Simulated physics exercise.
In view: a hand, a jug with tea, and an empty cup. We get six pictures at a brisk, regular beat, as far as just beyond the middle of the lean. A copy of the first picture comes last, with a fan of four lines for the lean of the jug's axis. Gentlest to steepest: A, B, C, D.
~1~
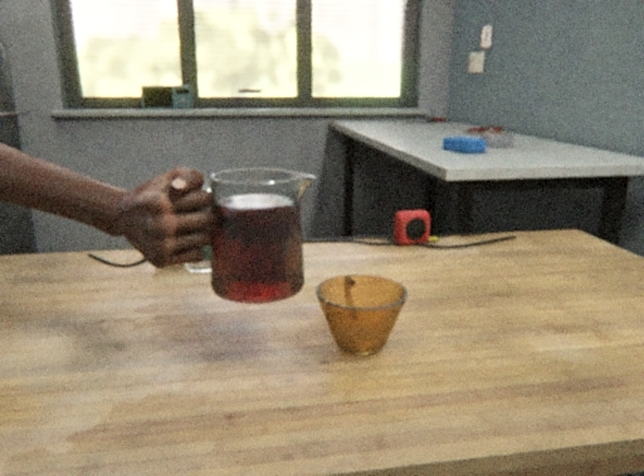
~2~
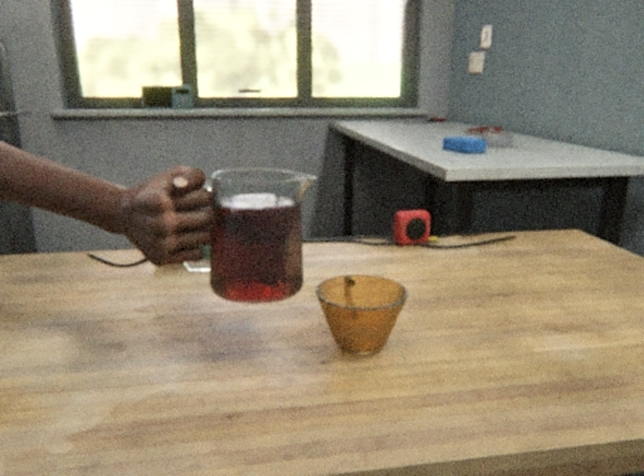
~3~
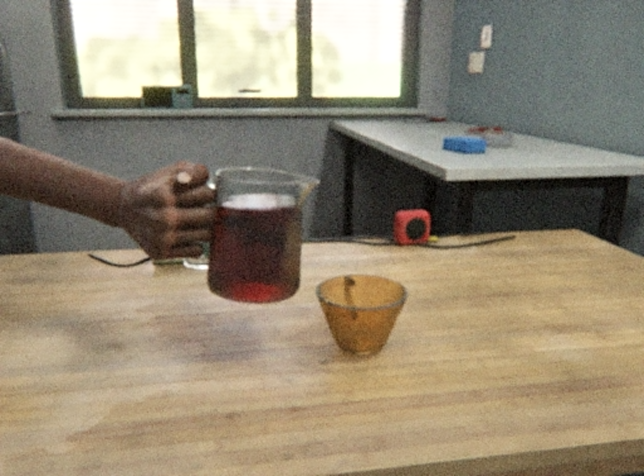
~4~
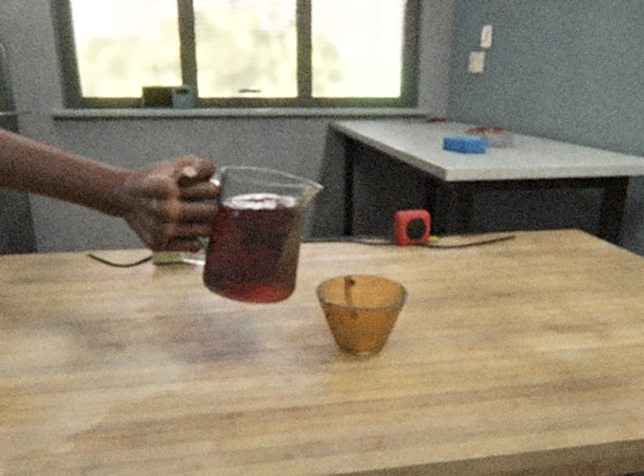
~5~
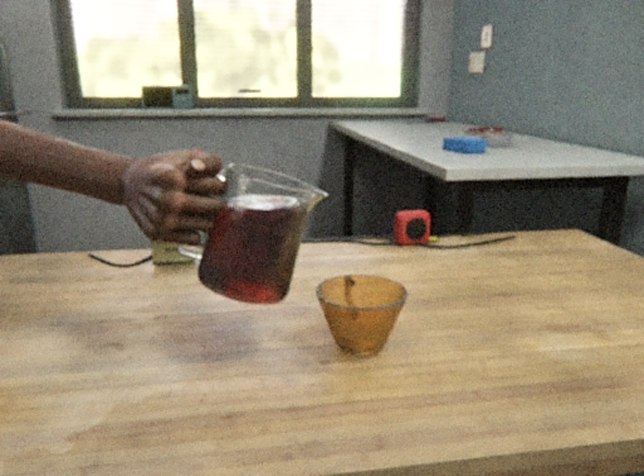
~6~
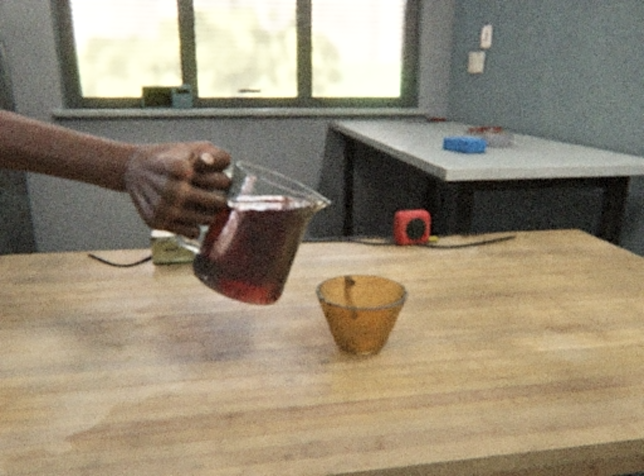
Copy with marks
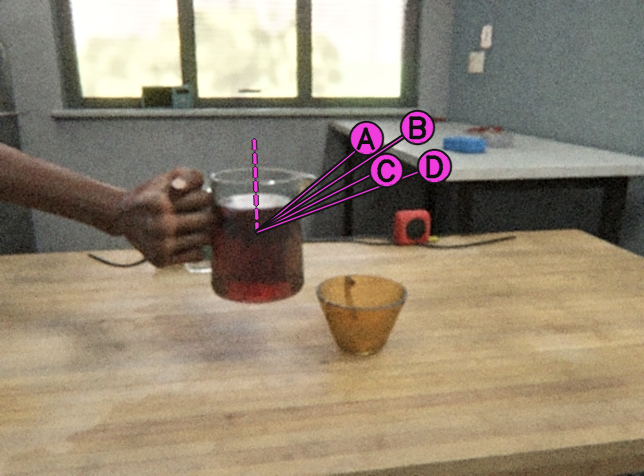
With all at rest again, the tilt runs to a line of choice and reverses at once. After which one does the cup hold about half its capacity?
B is best.
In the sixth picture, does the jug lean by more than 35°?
No, it does not.
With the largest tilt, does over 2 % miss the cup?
Yes, it does.
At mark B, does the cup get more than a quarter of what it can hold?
Yes, clearly.
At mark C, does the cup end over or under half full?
Over half.
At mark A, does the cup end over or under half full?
Under.
On the marked copy, A at (355, 151); B at (403, 136); C at (369, 175); D at (418, 172).
If A is chosen, the cup ends with about 35 % of what it can hold.
If B is chosen, the cup ends with about 53 % of what it can hold.
If C is chosen, the cup ends with about 69 % of what it can hold; 4 % of the tea is spilt.
If D is chosen, the cup ends with about 75 % of what it can hold; 13 % of the tea is spilt.
